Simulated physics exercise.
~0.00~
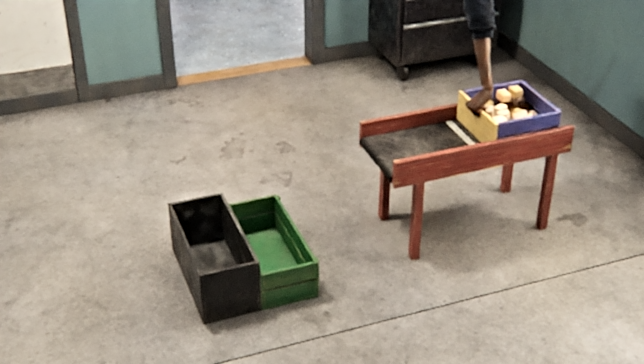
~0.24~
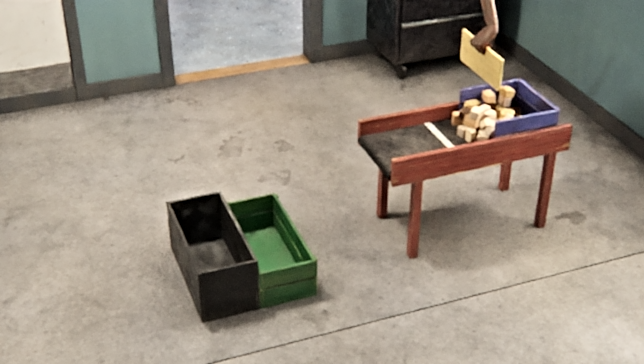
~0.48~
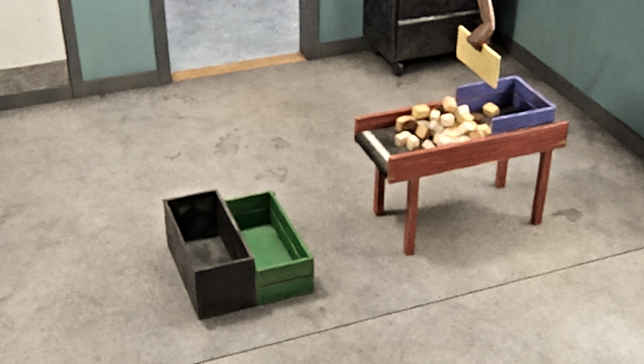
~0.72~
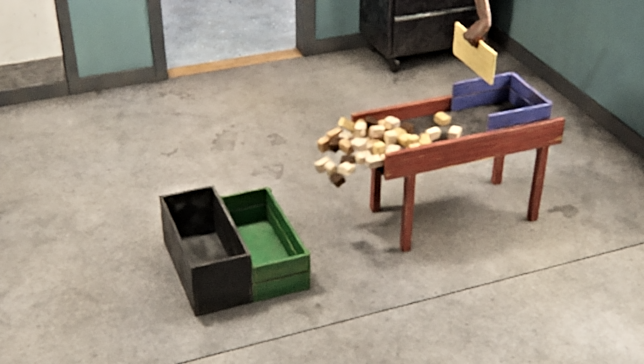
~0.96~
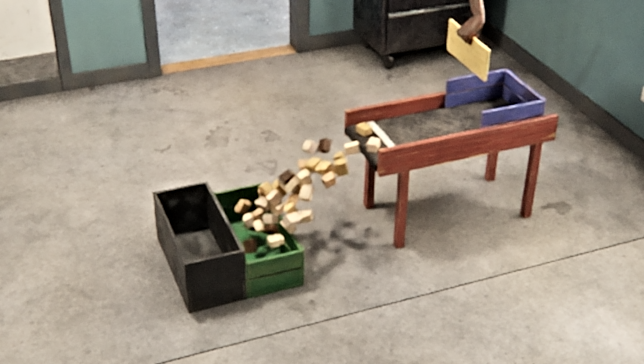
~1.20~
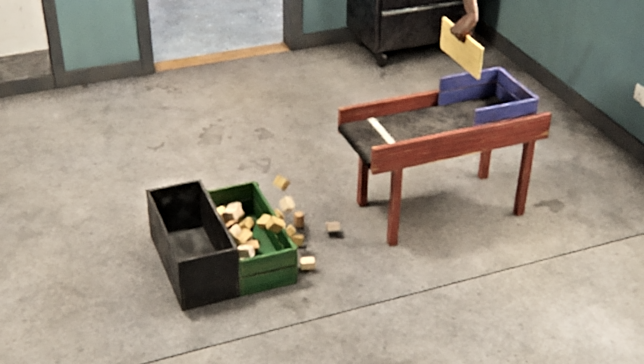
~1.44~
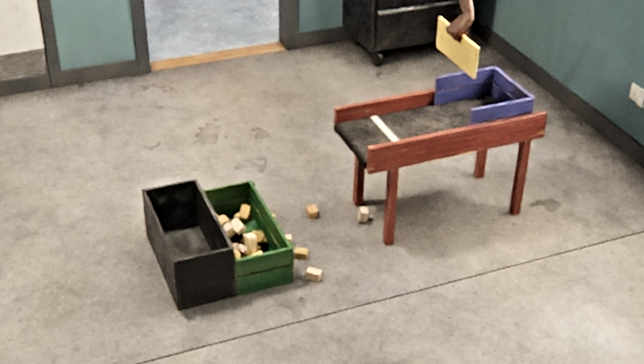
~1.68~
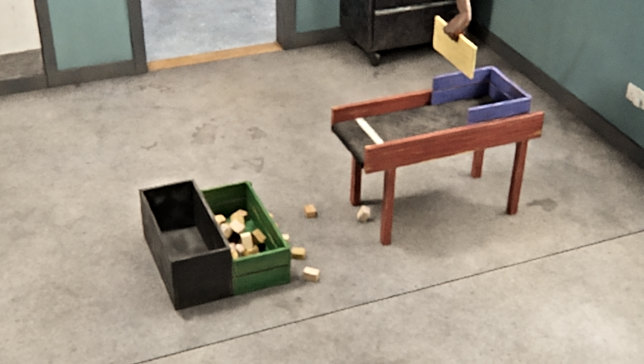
In a room with a grey concrete floor and teal walls, seen from above at an angle, a red-sided table with a dark belt stands at the right, and a green box and a black tub sit side by side at the lower left. A hand lifts a yellow panel from the blue pen on the table, freeing a heap of wooden blocks. The blocks ride left along the belt behind a white stripe. They pour off the end in a loose stream towards the green box. Most settle inside it, several lie on the floor to its right, and the black tub stays empty.
